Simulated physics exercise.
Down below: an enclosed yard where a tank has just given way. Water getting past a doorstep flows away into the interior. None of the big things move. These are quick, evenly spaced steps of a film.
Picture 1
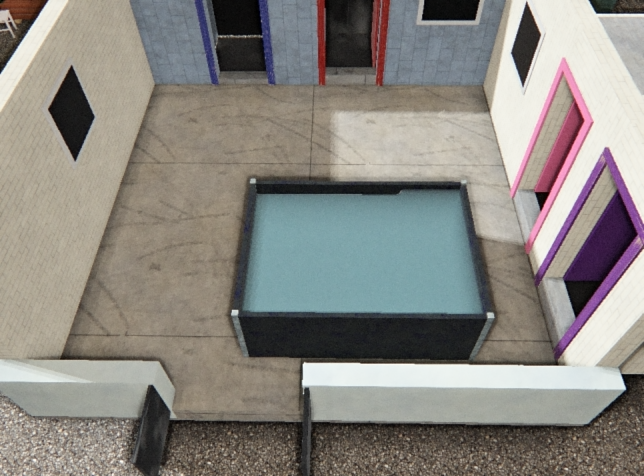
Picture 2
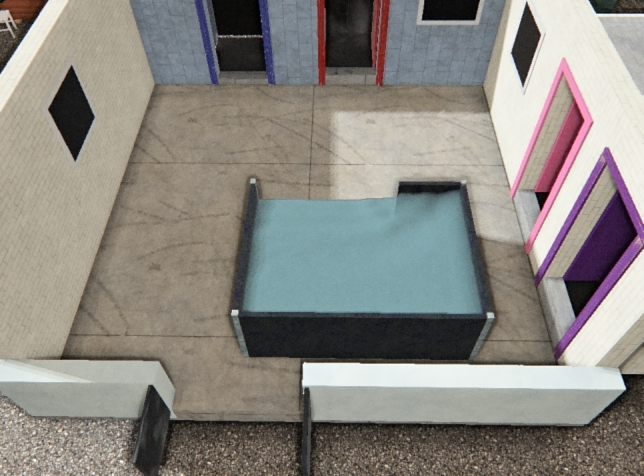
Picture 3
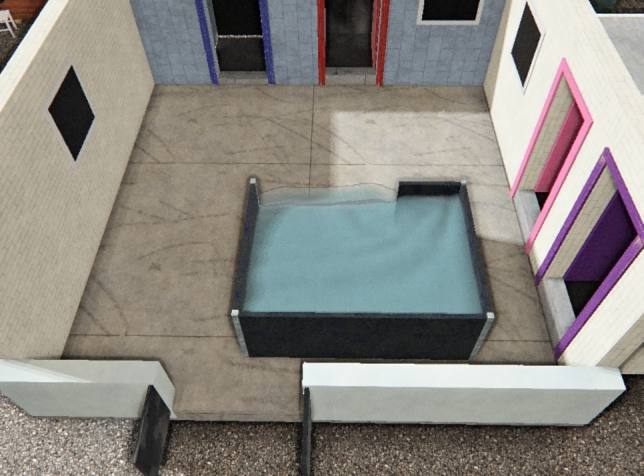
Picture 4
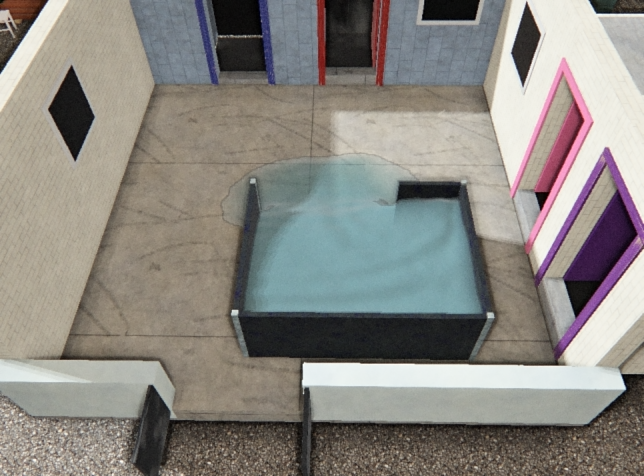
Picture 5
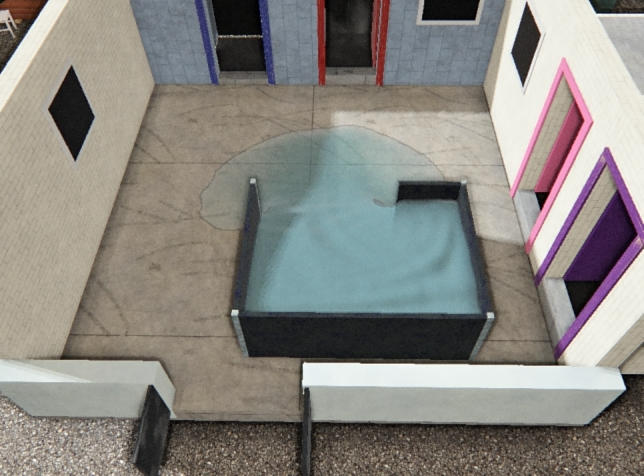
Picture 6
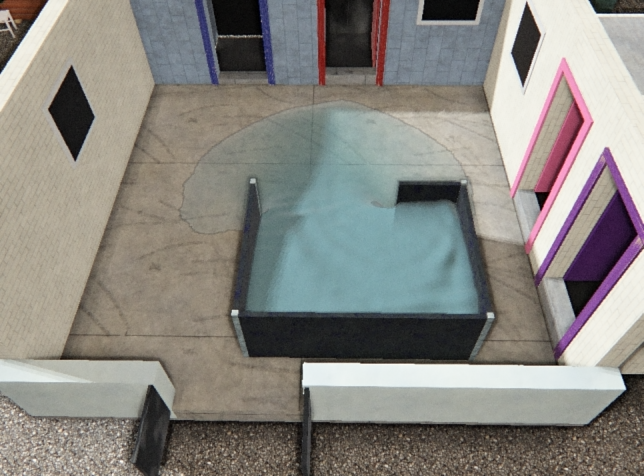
A dark-walled tank of blue-green water sat still in a walled yard until most of its far side gave way, and water poured through the gap, fanning out across the paving toward the blue wall.
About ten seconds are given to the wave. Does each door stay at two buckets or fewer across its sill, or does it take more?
Taking them in turn: The blue door takes more, the red door takes more, the purple door stays at two or fewer, the pink door stays at two or fewer.
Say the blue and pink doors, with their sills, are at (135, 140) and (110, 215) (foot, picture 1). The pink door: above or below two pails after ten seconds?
Pink: Stays short.
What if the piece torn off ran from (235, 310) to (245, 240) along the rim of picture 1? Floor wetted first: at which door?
It's the blue one that comes first.
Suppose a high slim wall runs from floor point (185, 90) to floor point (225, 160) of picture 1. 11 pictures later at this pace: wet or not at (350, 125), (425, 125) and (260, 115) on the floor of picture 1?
Results in order: Swamped / swamped / swamped.
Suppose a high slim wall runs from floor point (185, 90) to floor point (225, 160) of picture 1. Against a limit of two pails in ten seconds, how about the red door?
I'd say the red door overshoots the limit.
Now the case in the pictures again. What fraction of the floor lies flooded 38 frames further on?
95 %, roughly.
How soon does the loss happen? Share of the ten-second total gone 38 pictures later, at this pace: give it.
Around 65 %.
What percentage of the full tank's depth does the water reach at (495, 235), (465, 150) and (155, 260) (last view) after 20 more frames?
6, 12, 0 %.
A moment on, water covers 55 % of the floor; the blue door under two buckets in, the red door over two buckets in, the purple door not reached, the pink door wet at the sill, nothing in.
Next, water covers 55 % of the floor; the blue door far over two buckets in, the red door far over two buckets in, the purple door not reached, the pink door wet at the sill, nothing in.
Then, water covers 65 % of the floor; the blue door far over two buckets in, the red door far over two buckets in, the purple door not reached, the pink door wet at the sill, nothing in.
Later, water covers 95 % of the floor; the blue door far over two buckets in, the red door far over two buckets in, the purple door wet at the sill, nothing in, the pink door wet at the sill, nothing in.
In the end, water covers 95 % of the floor; the blue door far over two buckets in, the red door far over two buckets in, the purple door wet at the sill, nothing in, the pink door wet at the sill, nothing in.
